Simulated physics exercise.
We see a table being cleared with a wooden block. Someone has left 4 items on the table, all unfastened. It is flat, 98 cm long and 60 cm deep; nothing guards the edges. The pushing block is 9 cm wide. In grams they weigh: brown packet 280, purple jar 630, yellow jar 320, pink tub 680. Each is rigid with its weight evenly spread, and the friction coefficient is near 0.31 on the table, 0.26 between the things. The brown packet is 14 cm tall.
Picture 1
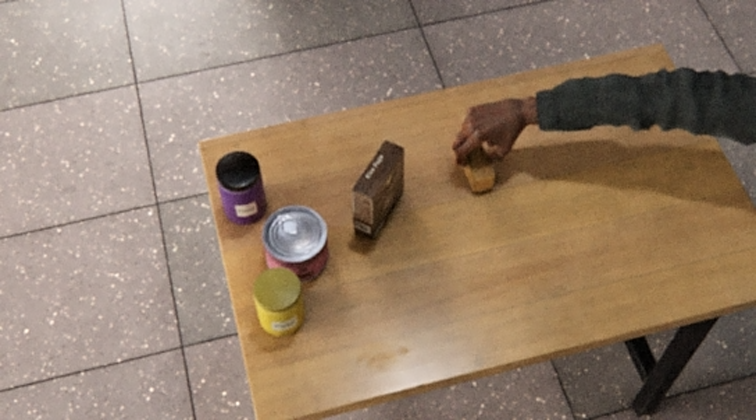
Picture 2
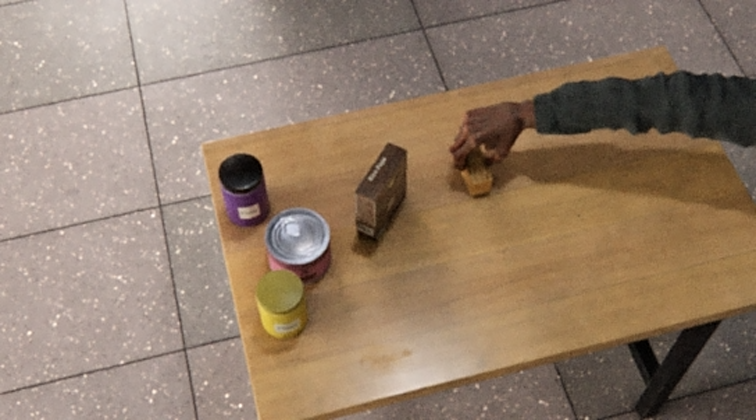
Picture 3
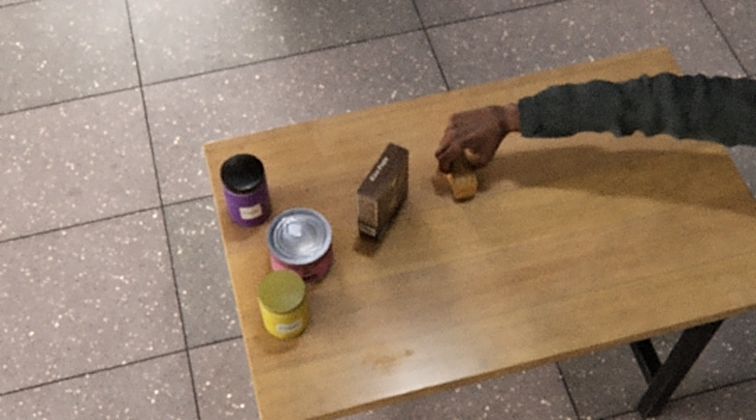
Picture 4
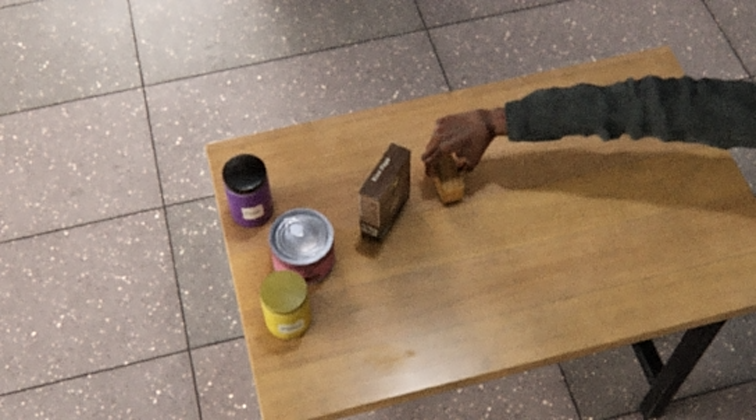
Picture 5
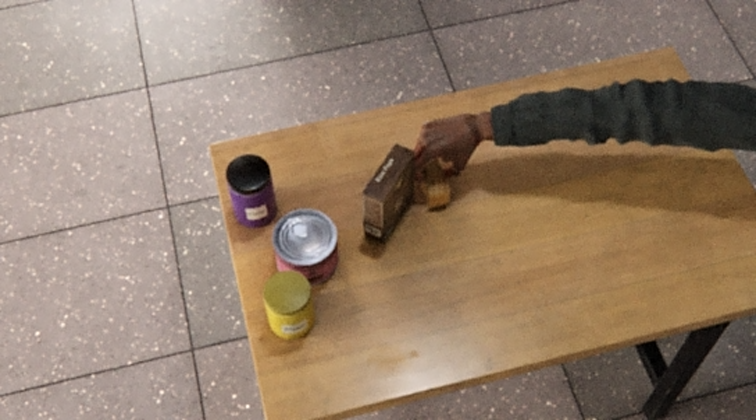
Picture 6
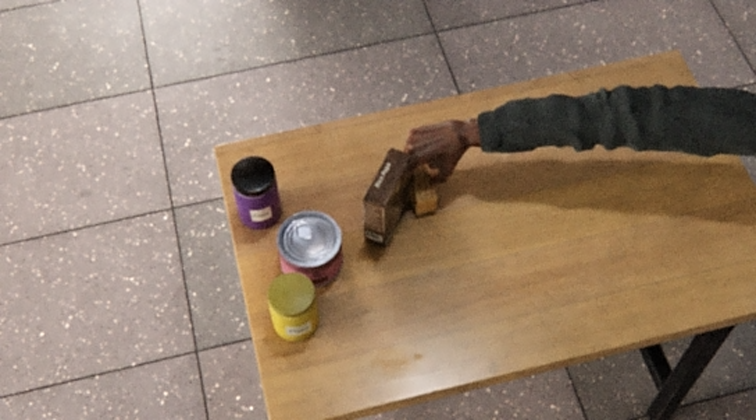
A hand sliding a small wooden block leftward across a table up to a brown packet, beside two jars and a pink tub.
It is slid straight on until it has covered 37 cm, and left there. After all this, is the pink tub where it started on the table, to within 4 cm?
The pink tub ends elsewhere.
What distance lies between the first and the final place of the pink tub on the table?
About 8 cm.
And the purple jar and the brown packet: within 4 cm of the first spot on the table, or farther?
The purple jar keeps its place; the brown packet ends elsewhere.
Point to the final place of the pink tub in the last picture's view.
At about (273, 277).
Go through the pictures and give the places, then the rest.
In the first frame, 0 cm of push; pink tub (296, 245); brown packet (379, 191).
In the second frame, 1 cm of push; yellow jar (282, 304); brown packet (382, 193).
In the third frame, 4 cm of push; purple jar (246, 191); yellow jar (284, 304).
In the fourth frame, 7 cm of push; brown packet (385, 193); purple jar (248, 191).
In the fifth frame, 11 cm of push; yellow jar (290, 305); brown packet (389, 194).
In the sixth frame, 14 cm of push; pink tub (311, 250); purple jar (257, 194).
Then, 0.60 s after the last picture, 27 cm of push; brown packet slid 11 cm.
Then, 0.90 s after the last picture, 33 cm of push; pink tub slid 6 cm near (285, 267); brown packet slid 16 cm.
At rest, not toppled but over 4 cm from the start, brown packet and pink tub; the other 2 in place, give or take 4 cm. Seen from the same camera at the end, pink tub near (272, 277).
